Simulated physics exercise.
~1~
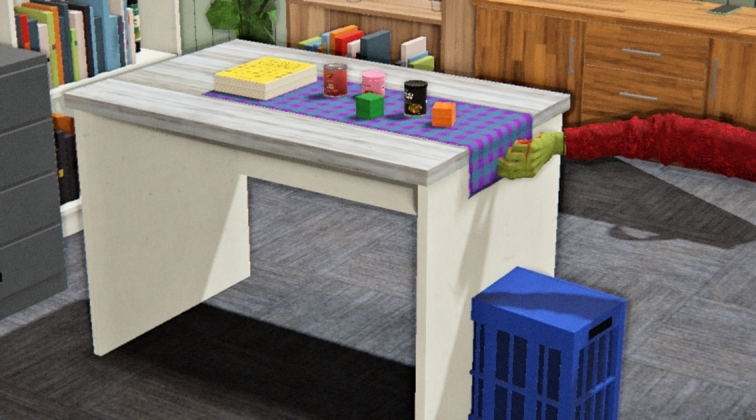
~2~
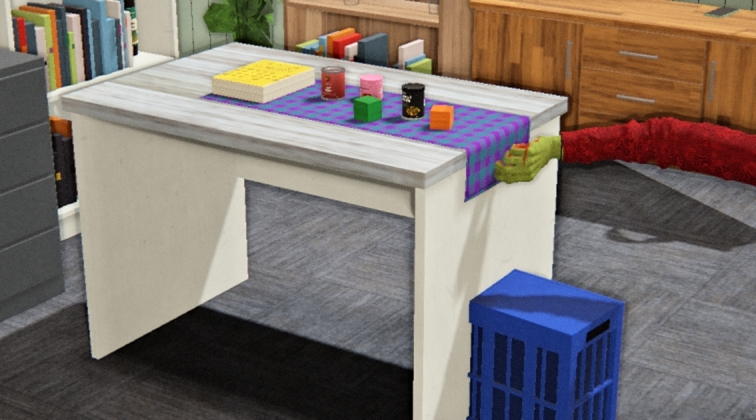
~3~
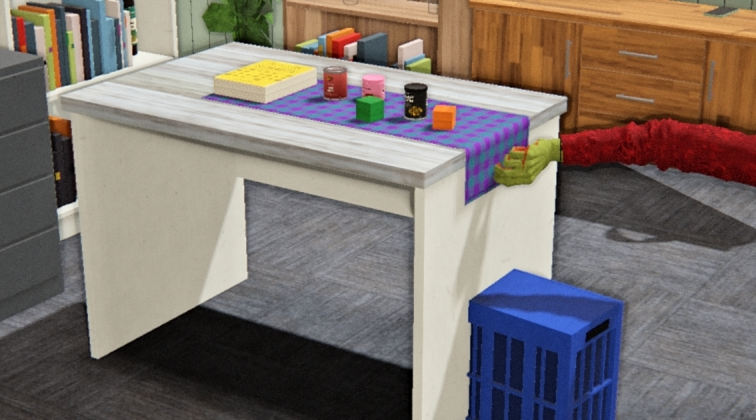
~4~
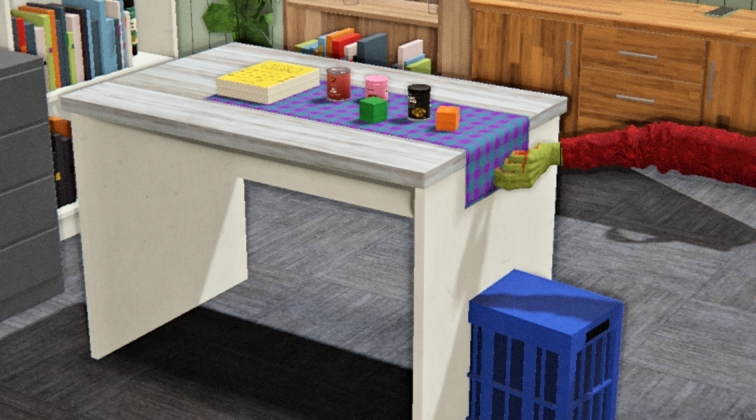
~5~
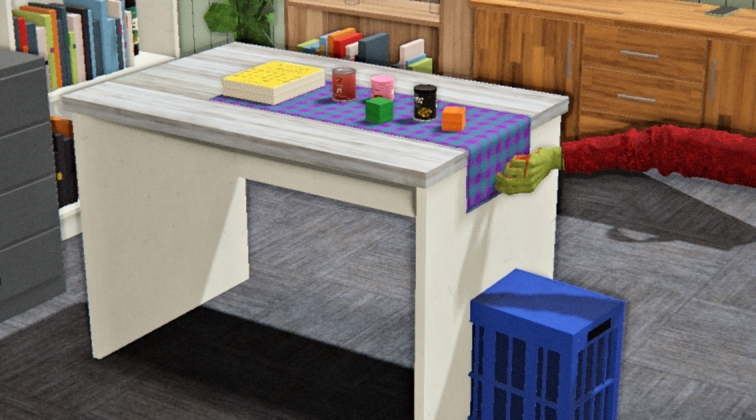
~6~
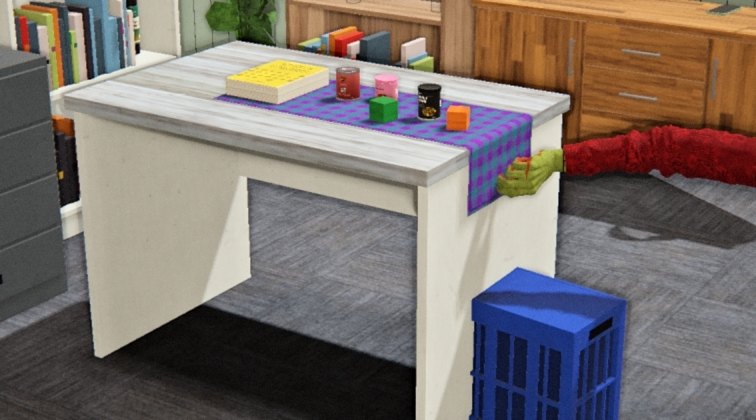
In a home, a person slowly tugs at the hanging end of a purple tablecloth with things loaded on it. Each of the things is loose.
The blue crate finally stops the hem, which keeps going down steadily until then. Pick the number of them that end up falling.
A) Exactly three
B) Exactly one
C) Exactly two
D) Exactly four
Exactly two (C).
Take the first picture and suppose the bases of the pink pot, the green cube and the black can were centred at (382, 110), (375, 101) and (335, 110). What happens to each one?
So the pink pot stays aboard, the green cube stays aboard, and the black can stays aboard.
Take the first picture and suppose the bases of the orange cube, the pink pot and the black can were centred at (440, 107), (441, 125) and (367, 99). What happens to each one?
The orange cube is lost, the pink pot is lost, the black can stays aboard.
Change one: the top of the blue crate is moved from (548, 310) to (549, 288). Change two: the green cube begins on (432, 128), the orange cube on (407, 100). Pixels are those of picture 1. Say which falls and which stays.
So the green cube leaves, and the orange cube stays there.
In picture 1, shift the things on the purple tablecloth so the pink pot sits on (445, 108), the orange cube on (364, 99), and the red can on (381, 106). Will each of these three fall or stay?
Briefly: Pink pot drops; orange cube stays; red can stays.
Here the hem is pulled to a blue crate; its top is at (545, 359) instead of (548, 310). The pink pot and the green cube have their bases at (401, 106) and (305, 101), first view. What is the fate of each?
The pink pot does not stay aboard, and the green cube stays aboard.
Soon after, hem near (500, 233); all still up.
After that, hem near (501, 270); orange cube gone.
And then, hem on the crate; orange cube and black can gone.
In the end, hem on the crate; orange cube and black can gone. The desk loses two.
